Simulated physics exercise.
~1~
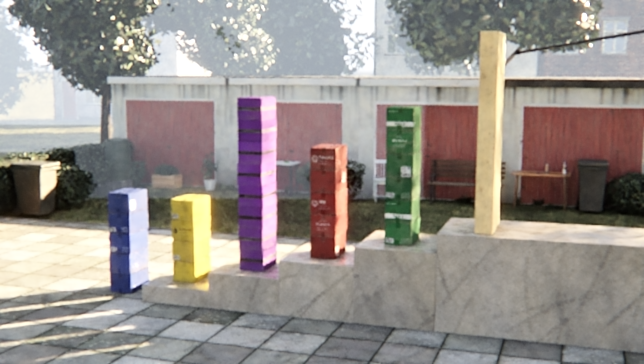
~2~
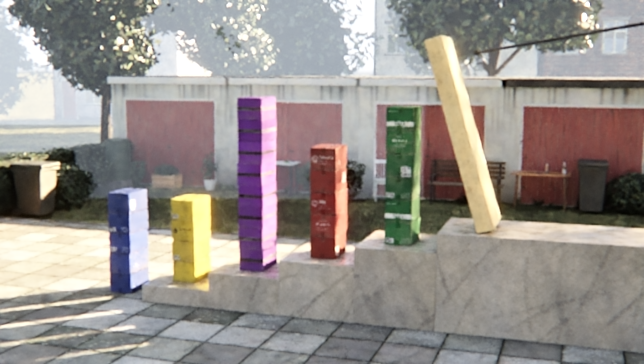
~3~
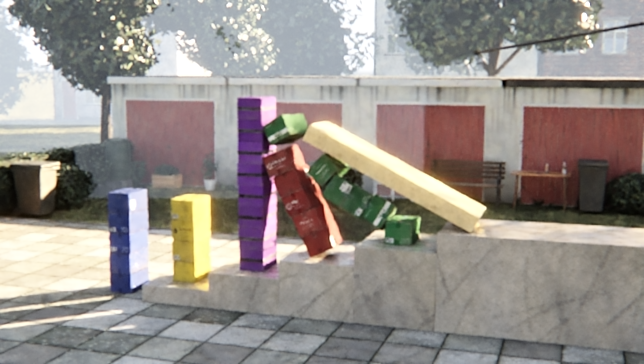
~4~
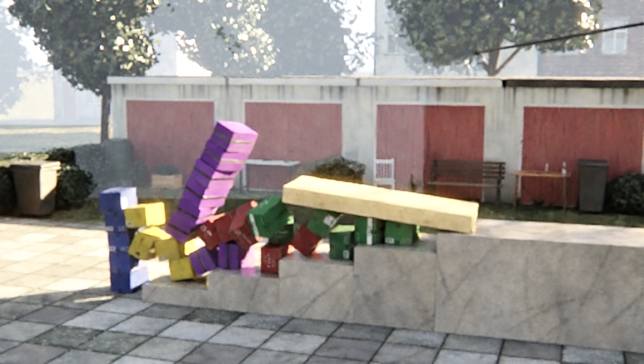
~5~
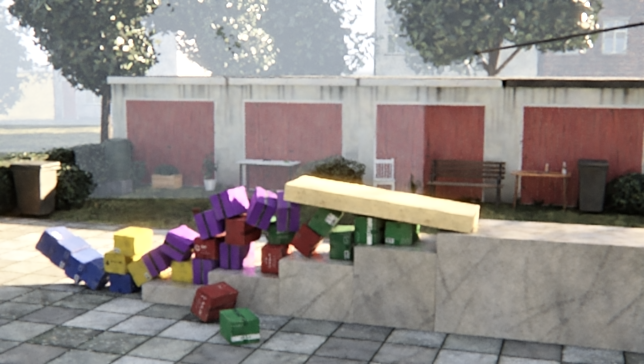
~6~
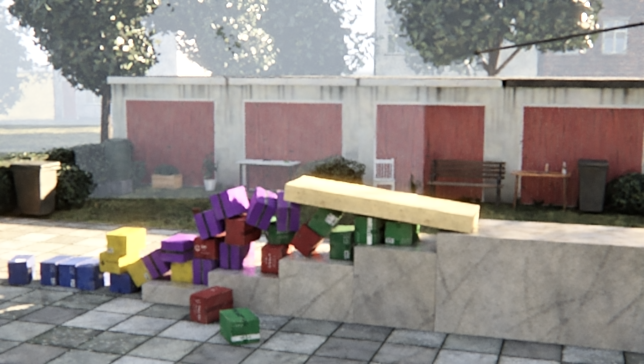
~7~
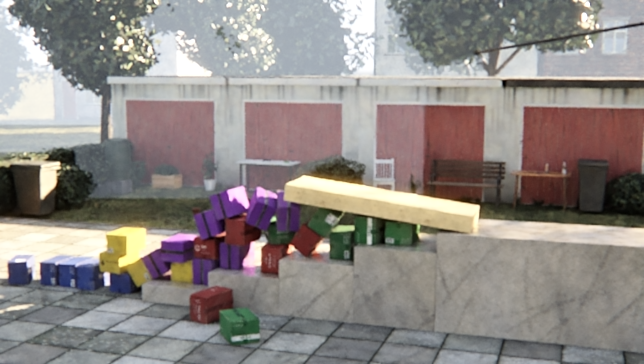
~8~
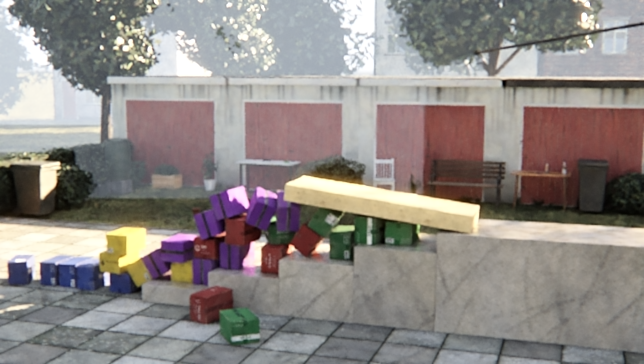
The footage shows an upright board on stone steps tipping left into a green stack of cartons, toppling the red, purple, yellow and blue stacks in turn, until the board rests nearly flat over the heap and most blue cartons lie on the paving at left.
